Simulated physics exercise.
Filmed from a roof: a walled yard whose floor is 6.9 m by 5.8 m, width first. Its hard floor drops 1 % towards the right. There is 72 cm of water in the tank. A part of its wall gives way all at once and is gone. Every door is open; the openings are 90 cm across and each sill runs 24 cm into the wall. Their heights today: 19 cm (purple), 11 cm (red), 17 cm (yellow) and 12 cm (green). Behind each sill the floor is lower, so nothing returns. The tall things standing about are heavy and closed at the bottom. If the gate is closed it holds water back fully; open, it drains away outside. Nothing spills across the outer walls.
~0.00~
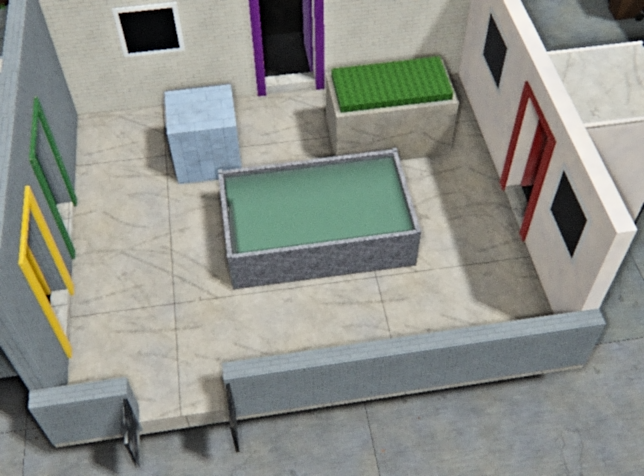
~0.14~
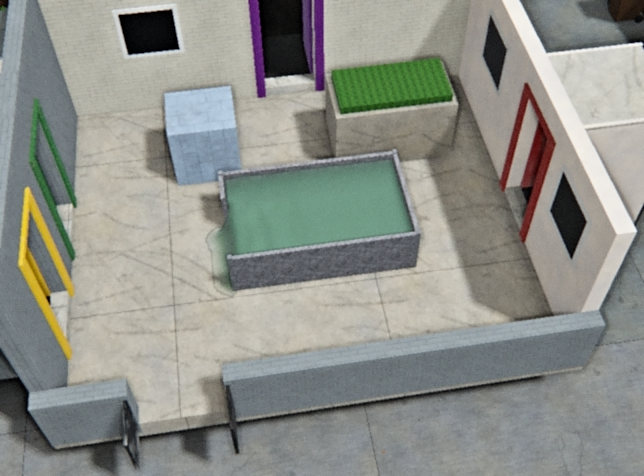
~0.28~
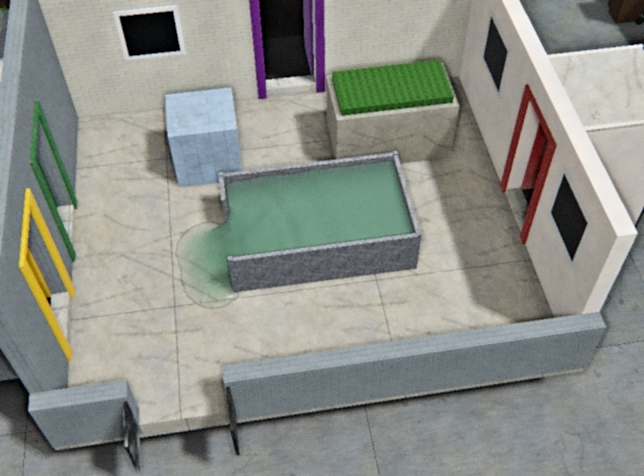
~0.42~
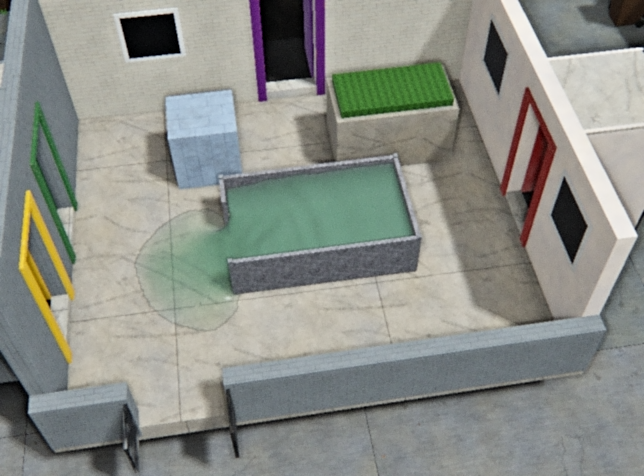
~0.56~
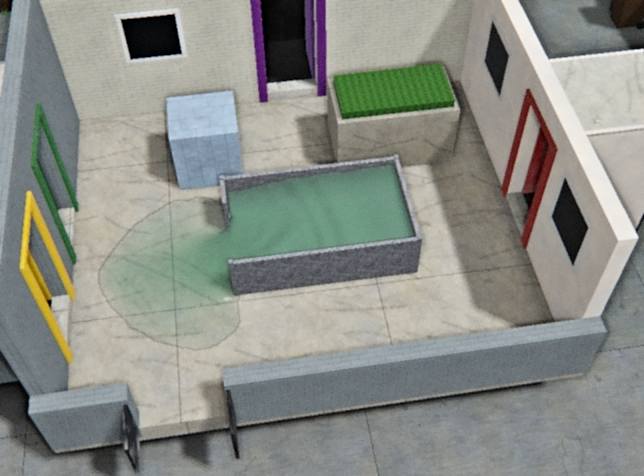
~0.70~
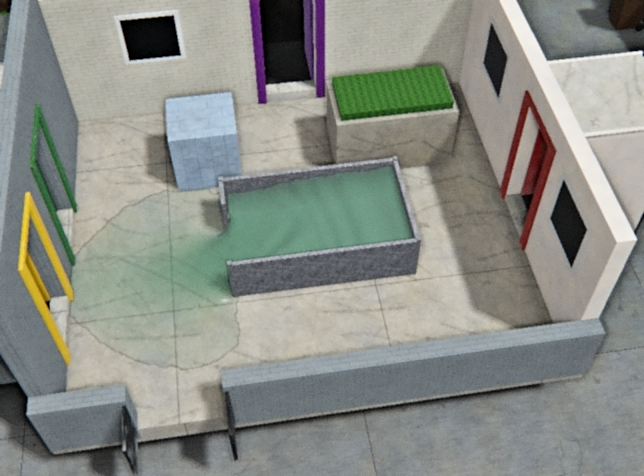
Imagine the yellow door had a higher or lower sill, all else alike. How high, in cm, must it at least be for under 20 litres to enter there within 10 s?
Close to 27 cm is just enough.
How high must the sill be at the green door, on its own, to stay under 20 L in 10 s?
About 22 cm at green.
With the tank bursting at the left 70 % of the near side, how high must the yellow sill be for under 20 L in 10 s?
About 12.5 cm.
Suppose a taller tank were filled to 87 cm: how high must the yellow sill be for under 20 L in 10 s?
Some 34 cm.
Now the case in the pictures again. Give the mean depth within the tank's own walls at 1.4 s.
Roughly 50 cm on average.
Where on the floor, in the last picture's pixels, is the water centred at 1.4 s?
Around (272, 252).
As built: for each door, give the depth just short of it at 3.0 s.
Depths in cm: Purple 0, red 0, yellow 28, green 23.
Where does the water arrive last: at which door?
The red one.
After 1.4 s water covers 25 % of the floor, deepest (35 cm) near (217, 271); 31 cm at the yellow door, 24 litres in over its 17 cm sill.
After 3.0 s water covers 35 % of the floor, deepest (34 cm) near (66, 422); 28 cm at the yellow door, 123 litres in over its 17 cm sill.
After 10.0 s water covers 95 % of the floor, deepest (14 cm) near (457, 111); 7 cm at the yellow door, 154 litres in over its 17 cm sill.
At the yellow door as built, the water arrived by 0.8 s and peaked near 33 cm at 2.0 s.
Run again over the same 10 s with other heights there, 53 litres in over 23.5 cm, 2 litres over 32 cm. The limit of 20 litres is kept from about 27 cm up.
